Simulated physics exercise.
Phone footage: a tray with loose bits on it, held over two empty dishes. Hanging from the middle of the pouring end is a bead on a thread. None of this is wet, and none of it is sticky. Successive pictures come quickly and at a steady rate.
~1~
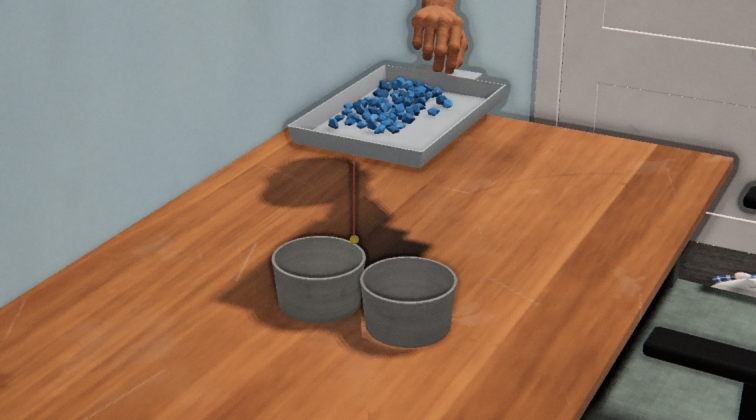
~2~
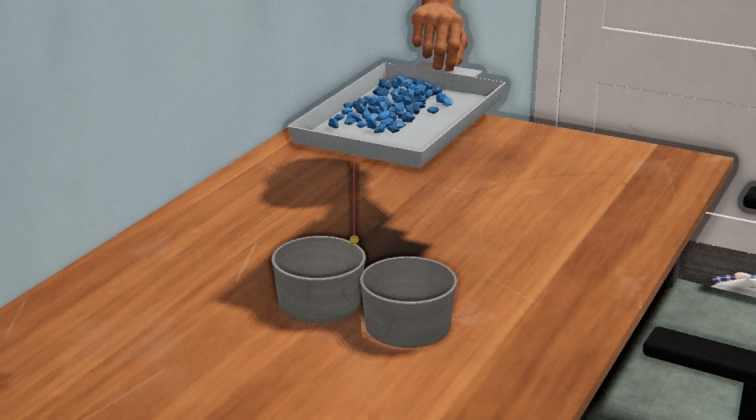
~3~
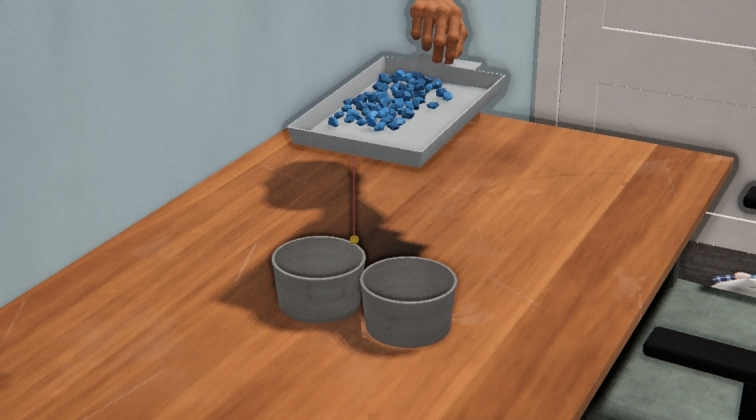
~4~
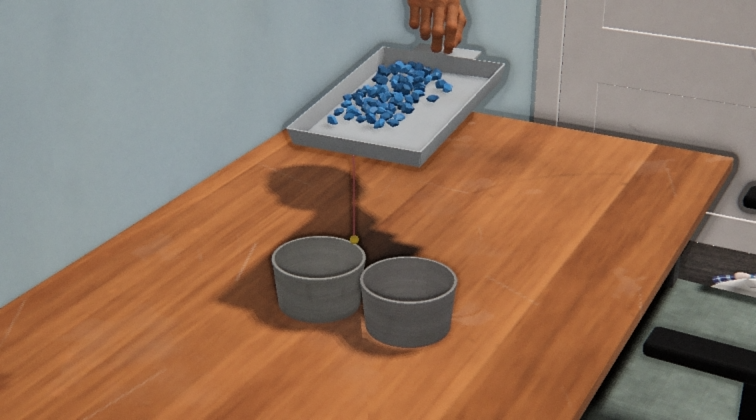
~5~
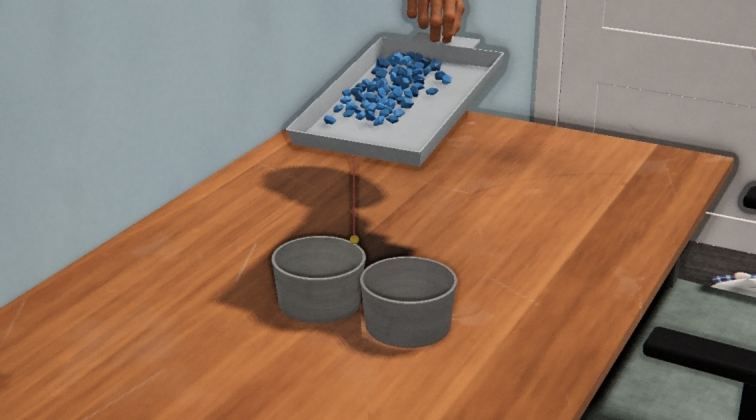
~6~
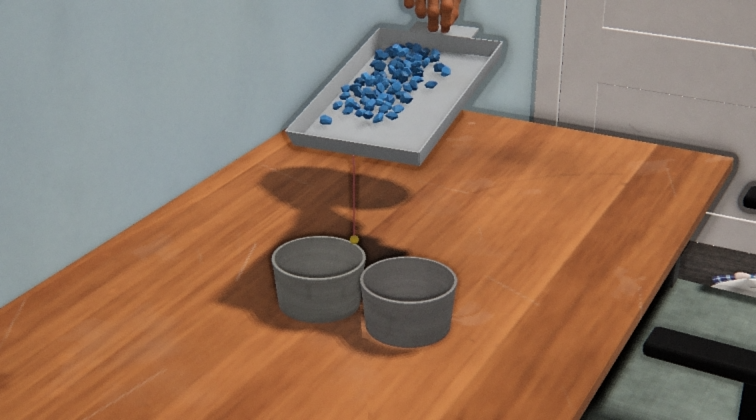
A hand at the top gradually raises the far end of a pale grey tray of blue stones, steepening its slope while its left front corner dips slightly and the stones shift a little. Below, two empty grey dishes sit side by side on a wooden table, a yellow bead hanging behind them. The steady view looks down across the table towards a blue wall and pale door.
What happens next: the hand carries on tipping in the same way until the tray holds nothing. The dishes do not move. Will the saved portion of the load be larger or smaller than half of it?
Compared with the spill, the catch will be larger.
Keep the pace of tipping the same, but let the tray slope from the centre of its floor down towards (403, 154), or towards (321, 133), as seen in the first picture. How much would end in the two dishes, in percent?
Close to 90 percent first and close to 30 percent second.
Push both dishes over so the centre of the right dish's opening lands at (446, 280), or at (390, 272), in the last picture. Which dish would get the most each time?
First try, the one on the left; second try, the one on the left.
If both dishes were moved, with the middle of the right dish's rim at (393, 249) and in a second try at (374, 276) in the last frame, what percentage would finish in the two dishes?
Trial 1 around 0 percent, trial 2 around 90 percent.
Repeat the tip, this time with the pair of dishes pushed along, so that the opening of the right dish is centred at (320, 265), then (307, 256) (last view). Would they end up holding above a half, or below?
Held in all, by try: A larger portion, then a larger portion.
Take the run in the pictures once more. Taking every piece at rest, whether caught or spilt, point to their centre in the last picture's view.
Centre at rest, last view: Approx. (302, 298).
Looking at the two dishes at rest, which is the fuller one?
The left-positioned one, it's fuller.
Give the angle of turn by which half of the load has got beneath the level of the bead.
The tilt is near 105° by then.
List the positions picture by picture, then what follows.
The first picture shows corners of the pouring end near (293, 125) and (420, 150), level; middle of the load near (395, 107), aquarium stones; left dish near (296, 295); right dish near (388, 319); bead on its thread near (354, 240).
The second picture shows corners of the pouring end near (293, 125) and (420, 150), level; middle of the load near (399, 100).
The third picture shows corners of the pouring end near (293, 126) and (419, 150), tipped barely, lowest at the left corner; middle of the load near (399, 96).
The fourth picture shows corners of the pouring end near (292, 127) and (419, 149), tipped a little, lowest at the left corner; middle of the load near (398, 89).
The fifth picture shows corners of the pouring end near (291, 128) and (418, 149), tipped a little, lowest at the left corner; middle of the load near (398, 82).
The sixth picture shows corners of the pouring end near (291, 129) and (417, 149), tipped a little, lowest at the left corner; middle of the load near (397, 75); left dish near (296, 295); right dish near (388, 319).
Shortly afterwards, tray tipped steeply; all but a few on the tray; a little in the air.
Next, tray tipped right over; near half on the tray; a little in the left dish; a little outside both; near a quarter in the air.
Some moments later, tray tipped past a quarter turn; near two thirds in the left dish; near a quarter outside both.
In the end, tray tipped past a quarter turn; none at all in the right dish; near two thirds in the left dish; near a quarter outside both.
